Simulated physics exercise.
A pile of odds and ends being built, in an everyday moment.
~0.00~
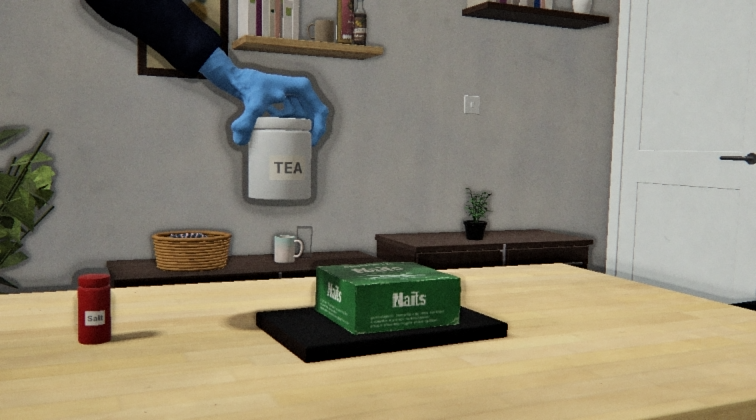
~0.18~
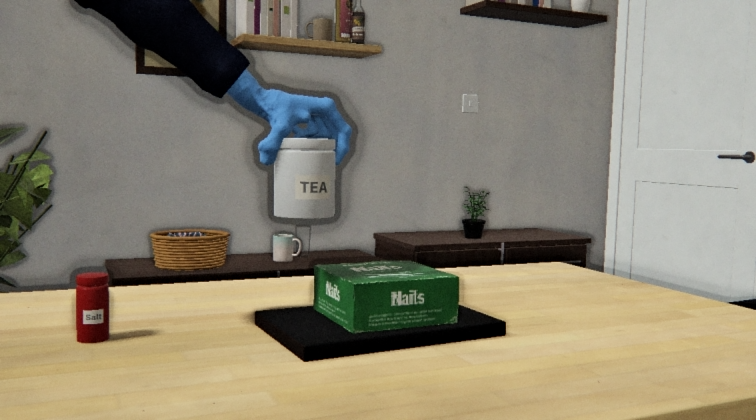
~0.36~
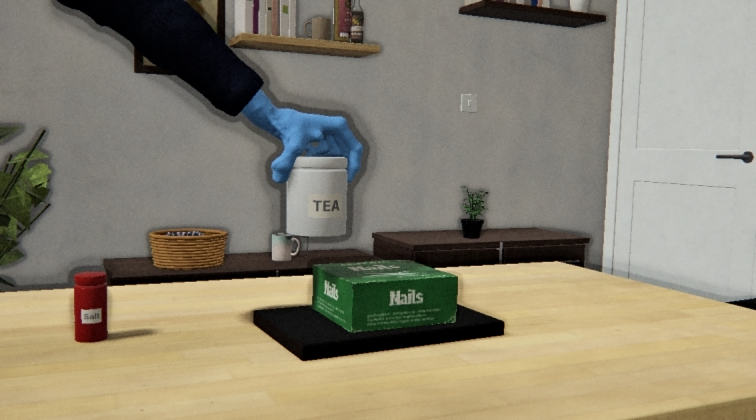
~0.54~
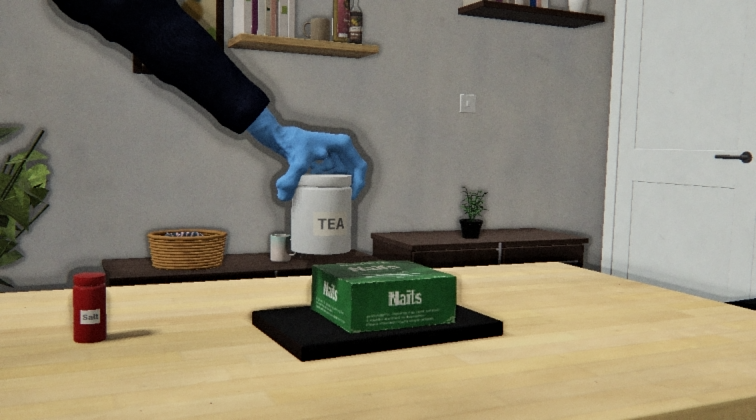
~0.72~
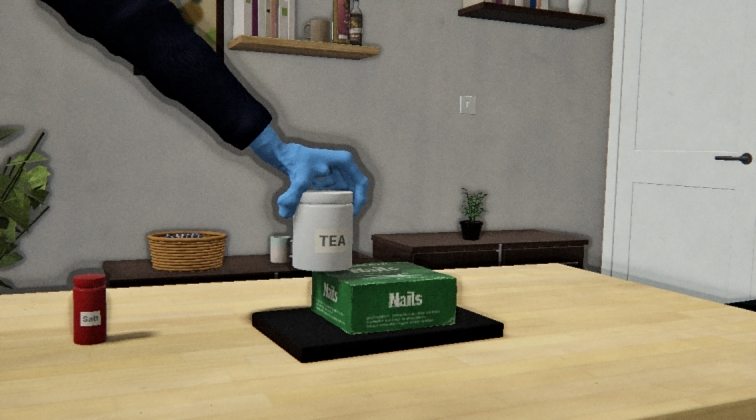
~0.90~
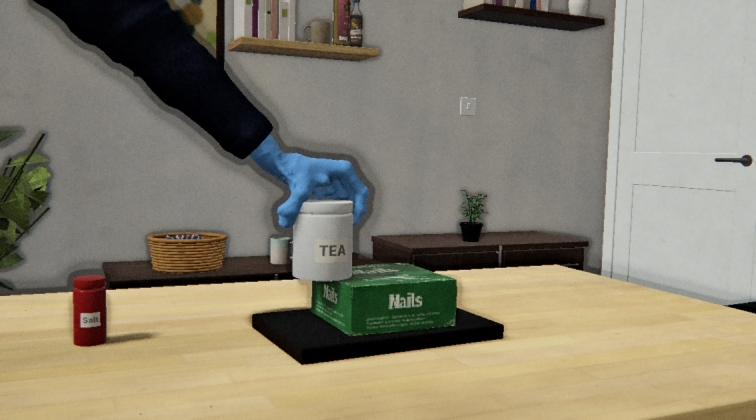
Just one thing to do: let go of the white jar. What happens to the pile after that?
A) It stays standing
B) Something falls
B.
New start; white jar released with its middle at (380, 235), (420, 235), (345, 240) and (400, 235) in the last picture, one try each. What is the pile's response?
Stays standing, stays standing, stays standing, stays standing.
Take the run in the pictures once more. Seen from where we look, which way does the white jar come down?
It heads leftwards.
Around 1.20 s, white jar rocked 40° from its first pose near (301, 254).
Around 1.30 s, white jar now fallen.
Around 1.40 s, things are still on the move.
Around 1.50 s, as before.
Finally (2.0 s), fallen, white jar; the other 3 still in place. Final places as the last picture's camera would see them, white jar near (210, 312). The pile loses its balance.
